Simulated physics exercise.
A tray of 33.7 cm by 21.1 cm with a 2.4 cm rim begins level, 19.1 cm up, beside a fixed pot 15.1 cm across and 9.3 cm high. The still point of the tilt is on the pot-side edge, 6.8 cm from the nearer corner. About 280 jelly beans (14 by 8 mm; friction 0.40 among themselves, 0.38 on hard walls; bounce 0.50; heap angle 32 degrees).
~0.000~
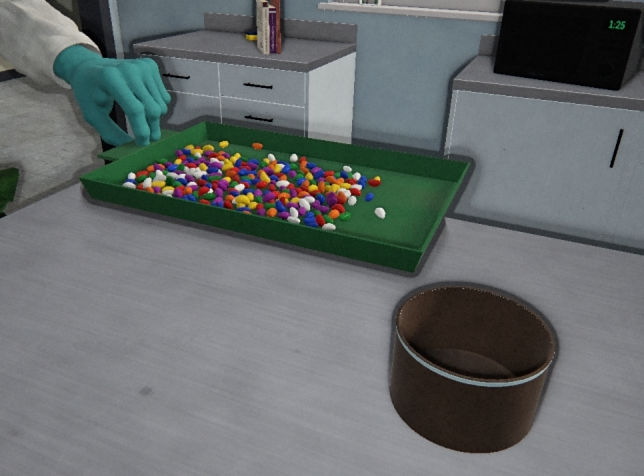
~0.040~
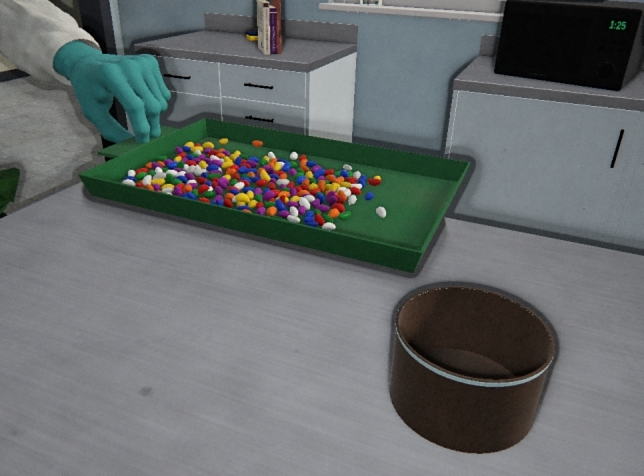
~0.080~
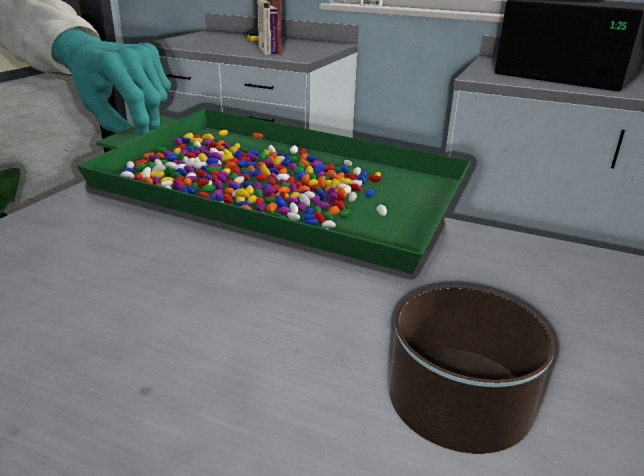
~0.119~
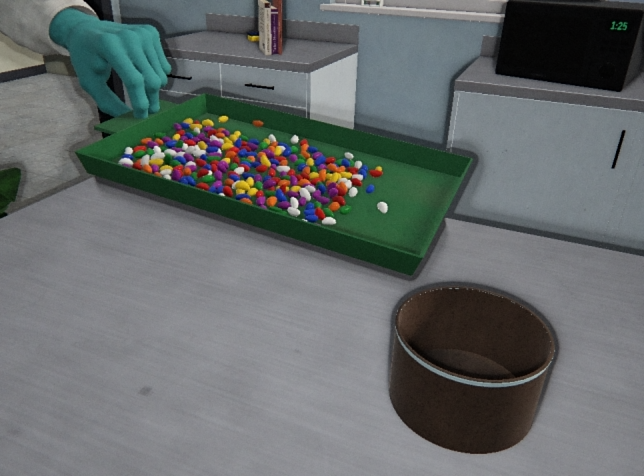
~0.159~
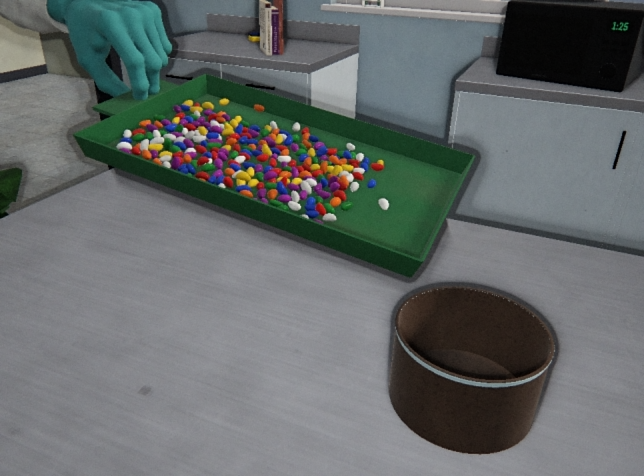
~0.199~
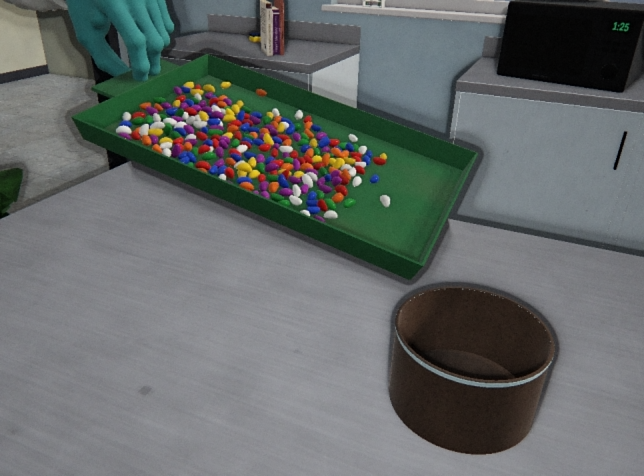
In a kitchen, a teal-gloved hand steadily raising the left end of a green tray of colourful jelly beans beside a brown pot.
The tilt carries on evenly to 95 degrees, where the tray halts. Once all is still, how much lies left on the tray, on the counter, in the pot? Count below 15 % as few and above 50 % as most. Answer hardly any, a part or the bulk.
Left on the tray: Hardly any; on the counter: The bulk; in the pot: A part.
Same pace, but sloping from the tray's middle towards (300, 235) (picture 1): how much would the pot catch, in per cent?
About 0 per cent.
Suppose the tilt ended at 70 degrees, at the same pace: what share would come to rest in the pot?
Then about 20 per cent.
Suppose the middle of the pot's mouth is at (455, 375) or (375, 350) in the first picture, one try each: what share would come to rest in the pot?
About 95 and 30 per cent.
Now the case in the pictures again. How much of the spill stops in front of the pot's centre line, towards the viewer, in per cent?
Roughly 100 per cent.
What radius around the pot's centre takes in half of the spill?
Some 18 cm.
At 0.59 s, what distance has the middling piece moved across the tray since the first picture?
Some 10 cm.
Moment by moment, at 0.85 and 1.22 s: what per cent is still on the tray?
In turn: 35, 0.
After 0.59 s, tilt 53 degrees; the tray holds 100 %, the pot 0 %.
After 0.85 s, tilt 79 degrees; the tray holds 35 %, the pot 5 %.
After 1.22 s, tilt 95 degrees; the tray holds 0 %, the pot 25 %.
At rest (2.4 s), tray 0 %, counter 75 %, pot 25 %.
